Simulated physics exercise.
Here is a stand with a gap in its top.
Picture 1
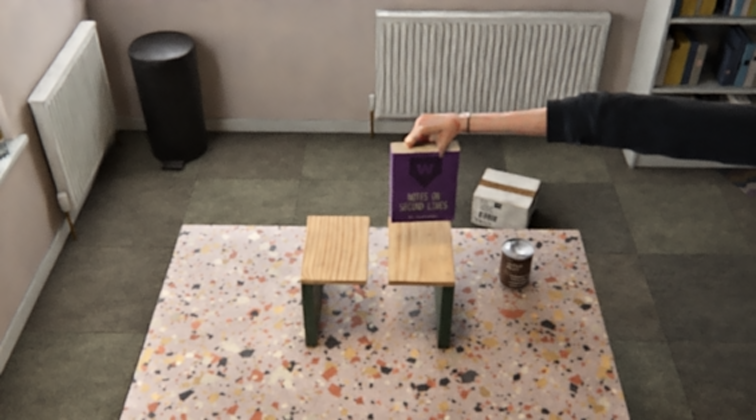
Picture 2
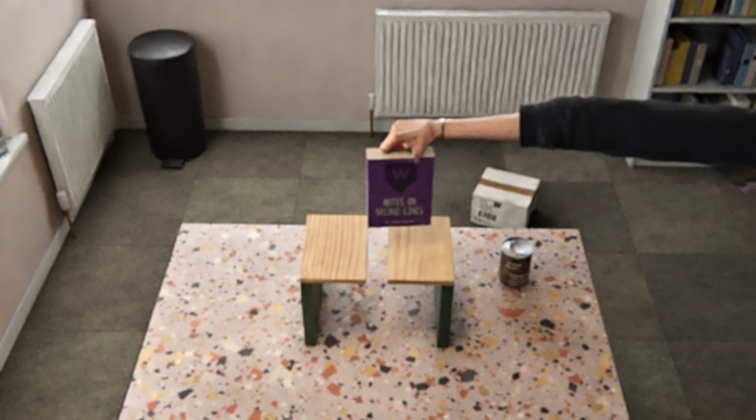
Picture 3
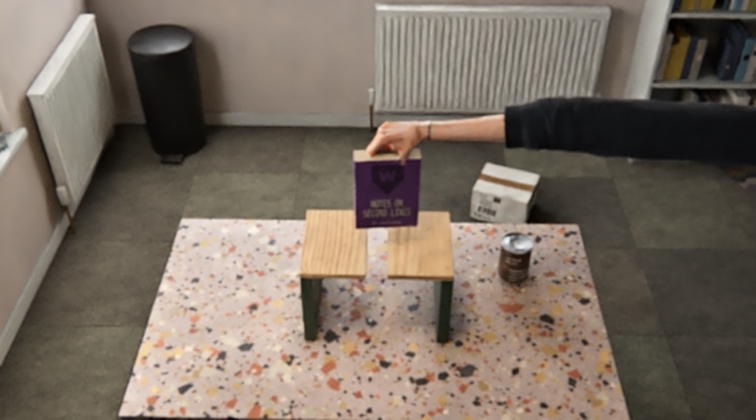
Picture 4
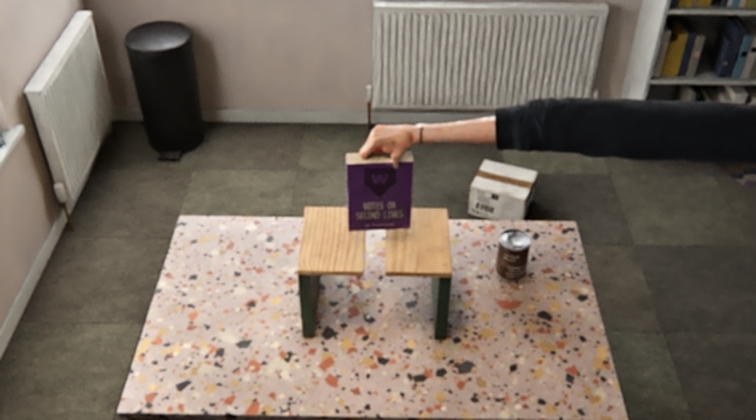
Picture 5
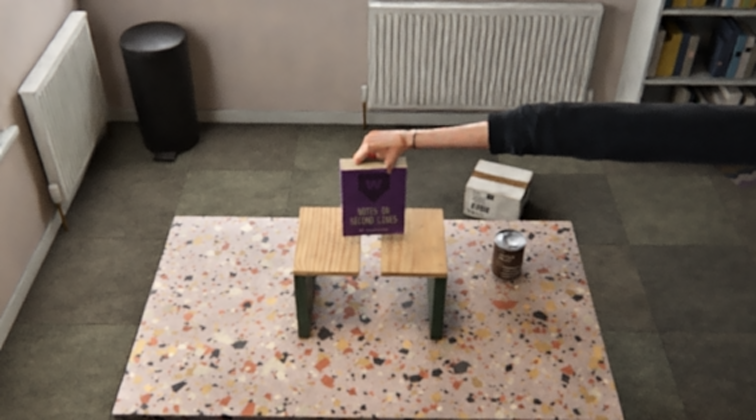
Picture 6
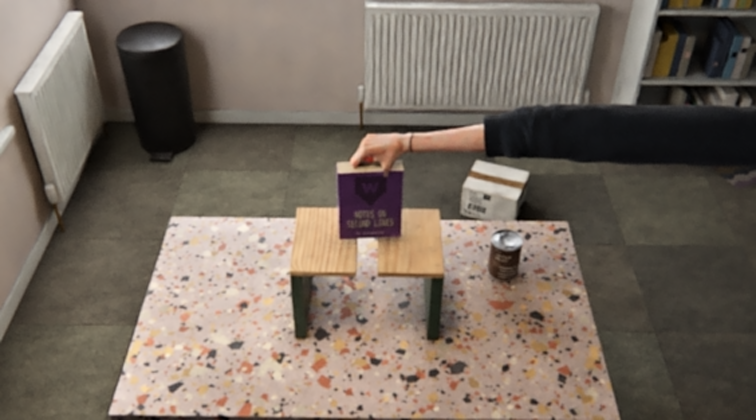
A purple book held upright by a hand moves left and slightly down until it is above the gap between the stand's two wooden tops, while a brown tin stands to the right on the speckled surface.
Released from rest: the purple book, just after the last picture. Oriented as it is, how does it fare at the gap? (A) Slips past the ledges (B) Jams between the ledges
B.
Then, 0.20 s on from there, purple book shifted a little near (370, 207).
Then, 0.40 s on from there, purple book resting near (370, 207).
In the end, both unmoved. At the end, from the last picture's camera, purple book near (370, 207). The book is caught.
